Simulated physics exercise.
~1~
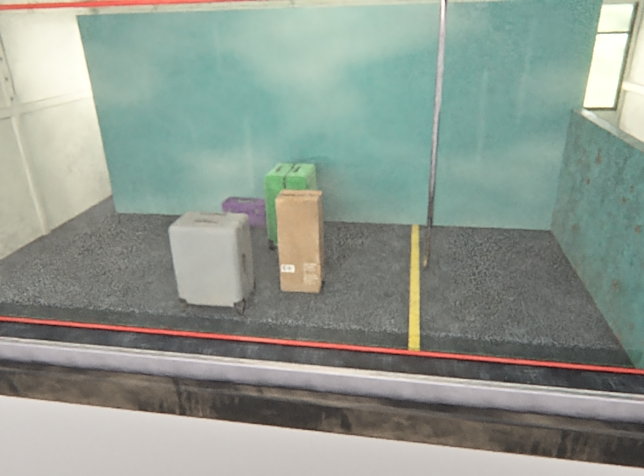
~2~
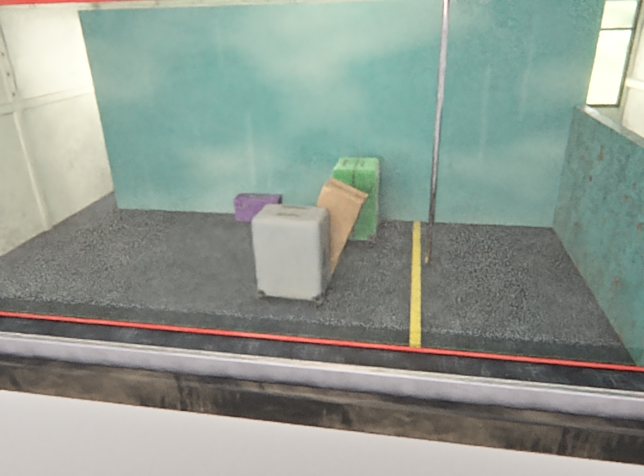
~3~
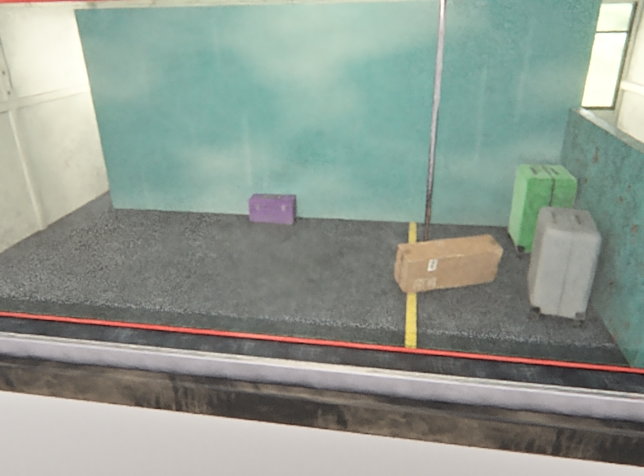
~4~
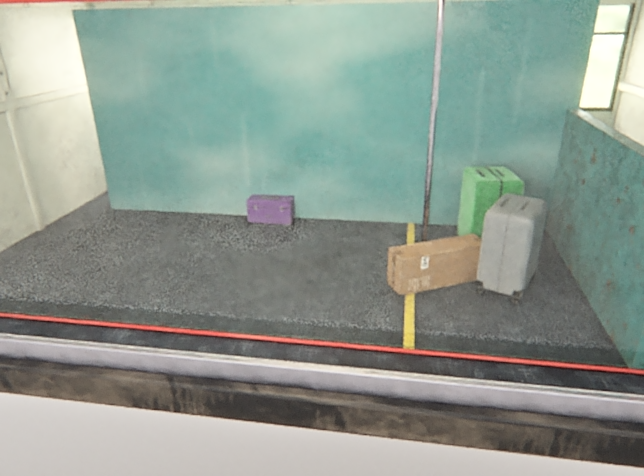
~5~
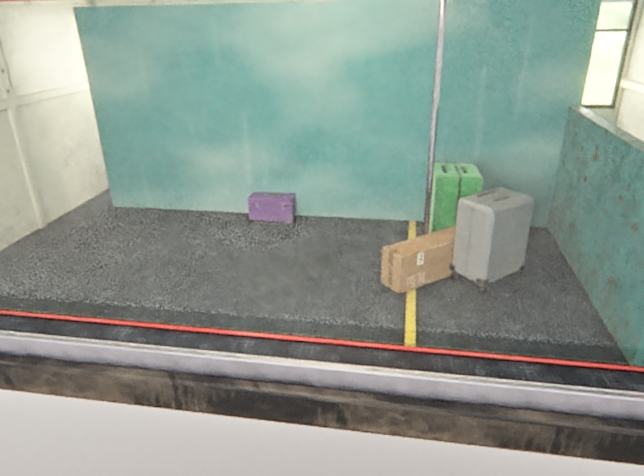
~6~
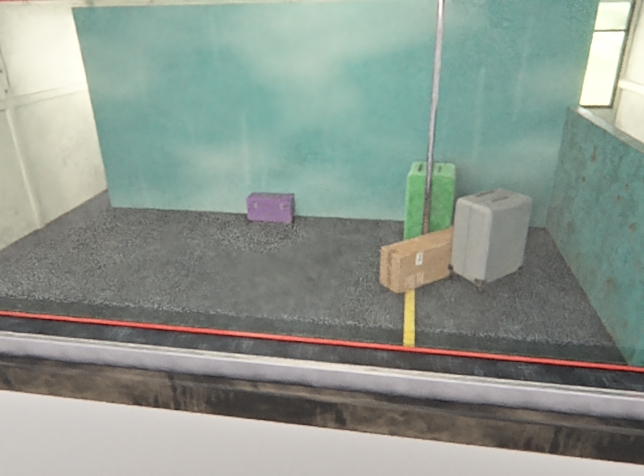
Teal-walled bay with cases sliding right, brown box toppling across yellow line, grey and green cases drifting back, purple toolbox staying short.
